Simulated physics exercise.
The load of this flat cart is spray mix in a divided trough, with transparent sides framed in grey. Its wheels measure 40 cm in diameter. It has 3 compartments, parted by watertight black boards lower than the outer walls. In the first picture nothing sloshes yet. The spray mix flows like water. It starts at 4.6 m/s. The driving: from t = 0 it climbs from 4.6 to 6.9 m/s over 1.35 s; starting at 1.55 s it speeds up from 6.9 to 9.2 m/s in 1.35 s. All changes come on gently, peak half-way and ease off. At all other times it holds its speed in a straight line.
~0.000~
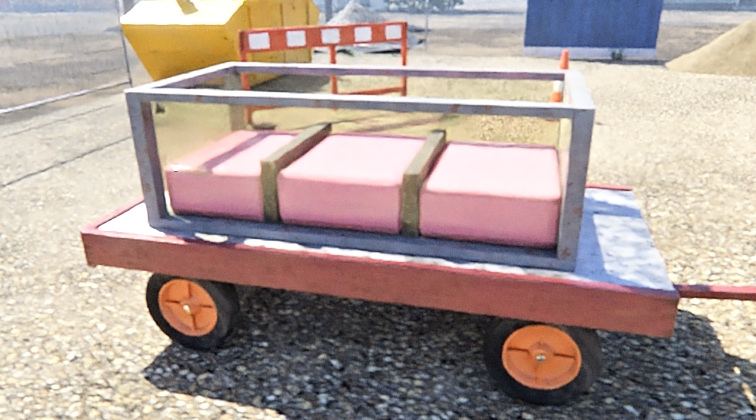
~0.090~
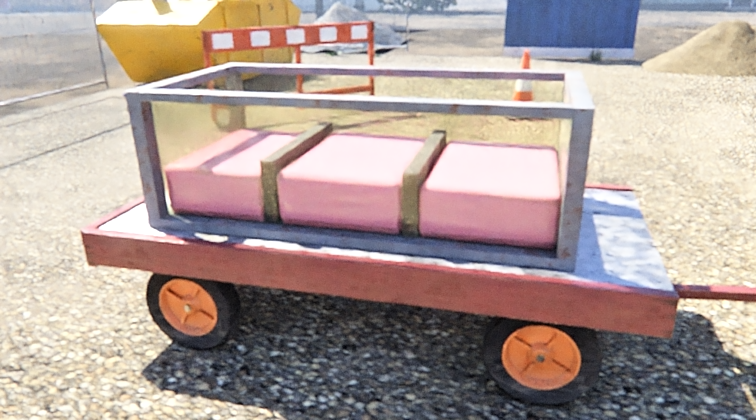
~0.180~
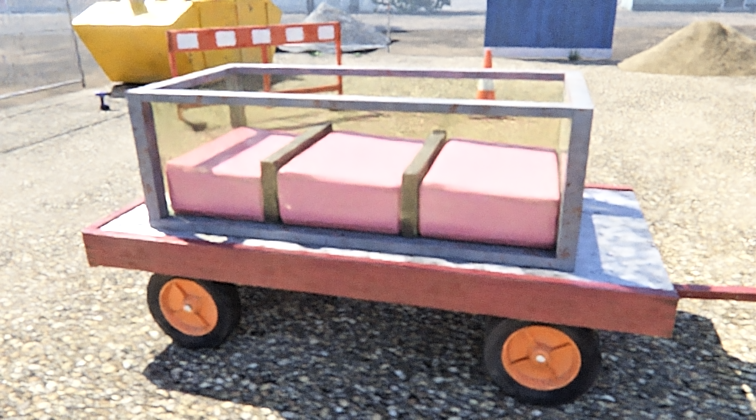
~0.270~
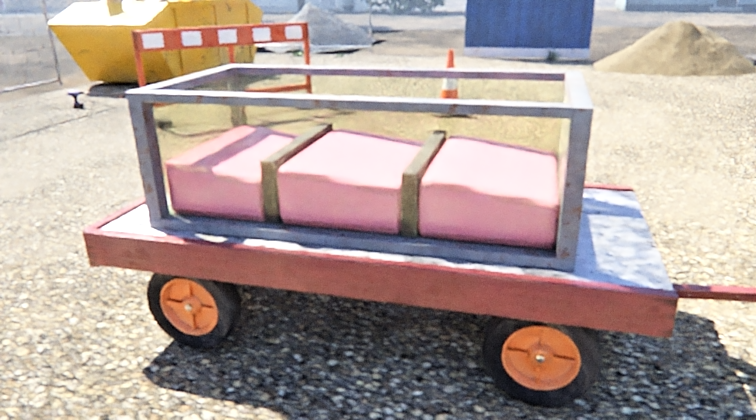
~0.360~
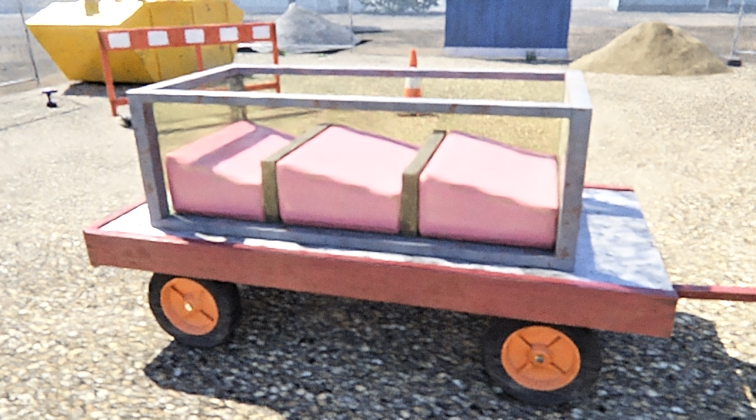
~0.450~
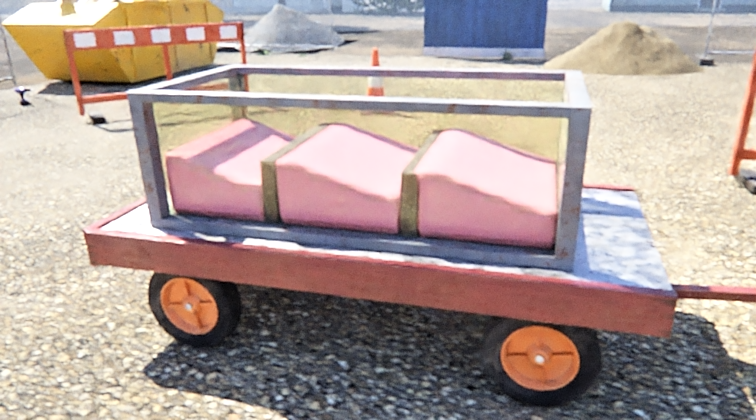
Three blocks of pink liquid in a clear-sided, grey-framed trough lay almost flat, then sloped higher toward the left in each compartment, as the red cart rolled rightward past a yellow skip and striped barrier.
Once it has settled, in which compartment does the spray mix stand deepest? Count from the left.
The first compartment ends highest.
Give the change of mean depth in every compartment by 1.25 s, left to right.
From the left: 1 up, 0, 2 down.
By 1.25 s the mean depths from the left are 22, 21, 19 cm.
By 2.25 s the mean depths from the left are 23, 20, 18 cm.
By 3.45 s the mean depths from the left are 23, 20, 18 cm.
By 5.89 s the mean depths from the left are 23, 20, 18 cm.
